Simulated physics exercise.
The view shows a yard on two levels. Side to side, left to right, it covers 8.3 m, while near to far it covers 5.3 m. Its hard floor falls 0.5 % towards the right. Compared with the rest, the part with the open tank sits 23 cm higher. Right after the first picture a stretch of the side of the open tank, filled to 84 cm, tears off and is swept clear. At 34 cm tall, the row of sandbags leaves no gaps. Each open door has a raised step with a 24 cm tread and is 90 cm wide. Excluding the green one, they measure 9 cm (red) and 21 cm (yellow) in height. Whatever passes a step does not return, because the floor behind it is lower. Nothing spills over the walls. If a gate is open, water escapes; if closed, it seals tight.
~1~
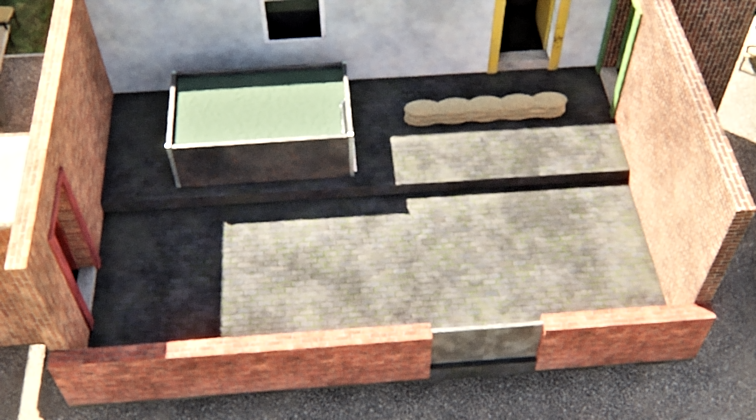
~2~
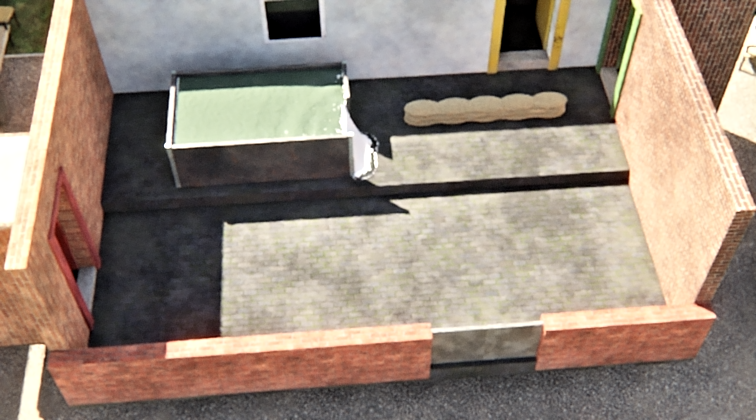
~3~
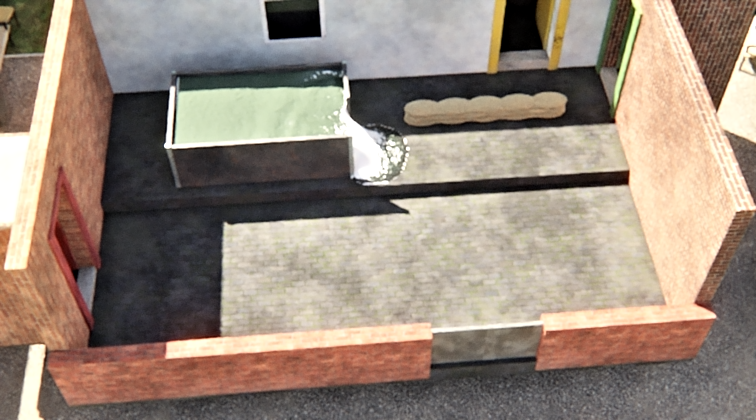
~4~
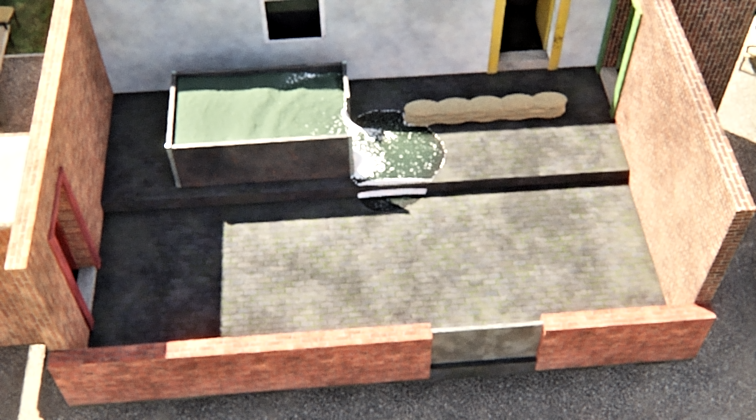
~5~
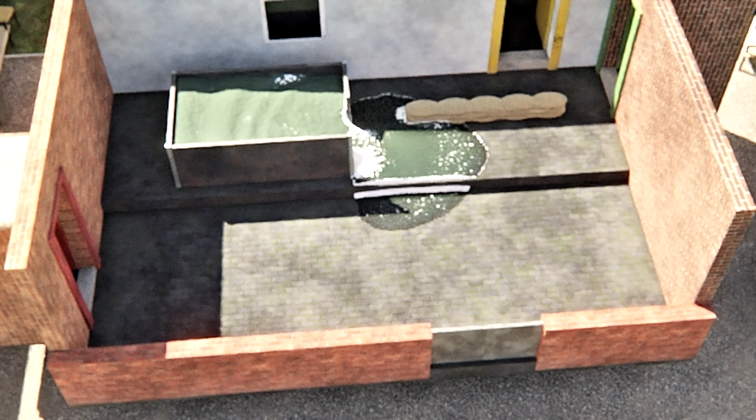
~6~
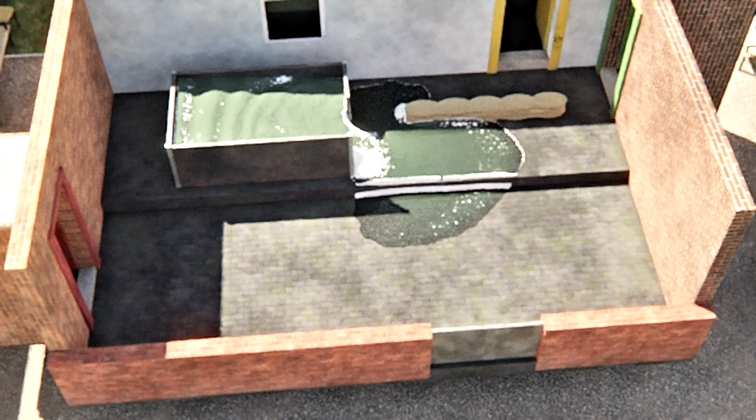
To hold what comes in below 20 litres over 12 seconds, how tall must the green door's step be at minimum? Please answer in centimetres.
About 11.5 cm.
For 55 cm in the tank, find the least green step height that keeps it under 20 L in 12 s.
Roughly 6.5 cm high.
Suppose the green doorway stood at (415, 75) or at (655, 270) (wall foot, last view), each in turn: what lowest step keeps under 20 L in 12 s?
In turn: Roughly 8.0 cm, roughly 19 cm.
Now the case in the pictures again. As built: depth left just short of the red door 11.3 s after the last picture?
14.0 cm.
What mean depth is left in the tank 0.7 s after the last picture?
About 62 centimetres on average.
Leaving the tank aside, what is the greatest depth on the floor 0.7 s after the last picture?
I'd estimate roughly 49 cm.
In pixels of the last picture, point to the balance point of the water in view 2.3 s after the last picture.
The balance point sits at roughly (392, 167).
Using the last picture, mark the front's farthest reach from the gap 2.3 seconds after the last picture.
The farthest wet point is roughly at (677, 336) in the last view.
Then, 0.7 s after the last picture water covers 30 % of the floor, deepest (49 cm) near (356, 162); it has not reached the green door.
Then, 2.3 s after the last picture water covers 50 % of the floor, deepest (38 cm) near (677, 336); 13 cm at the green door, 2 litres in over its 15 cm step.
Then, 11.3 s after the last picture water covers 95 % of the floor, deepest (16 cm) near (230, 357); 7 cm at the green door, 6 litres in over its 15 cm step.
At the green door as built, the water peaked near 13 cm, 4.1 s after the last picture.
Run again over the same 12 s with other heights there, 36 litres in over 9.5 cm, 15 litres over 12.5 cm. The limit of 20 litres is kept from about 11.5 cm up.
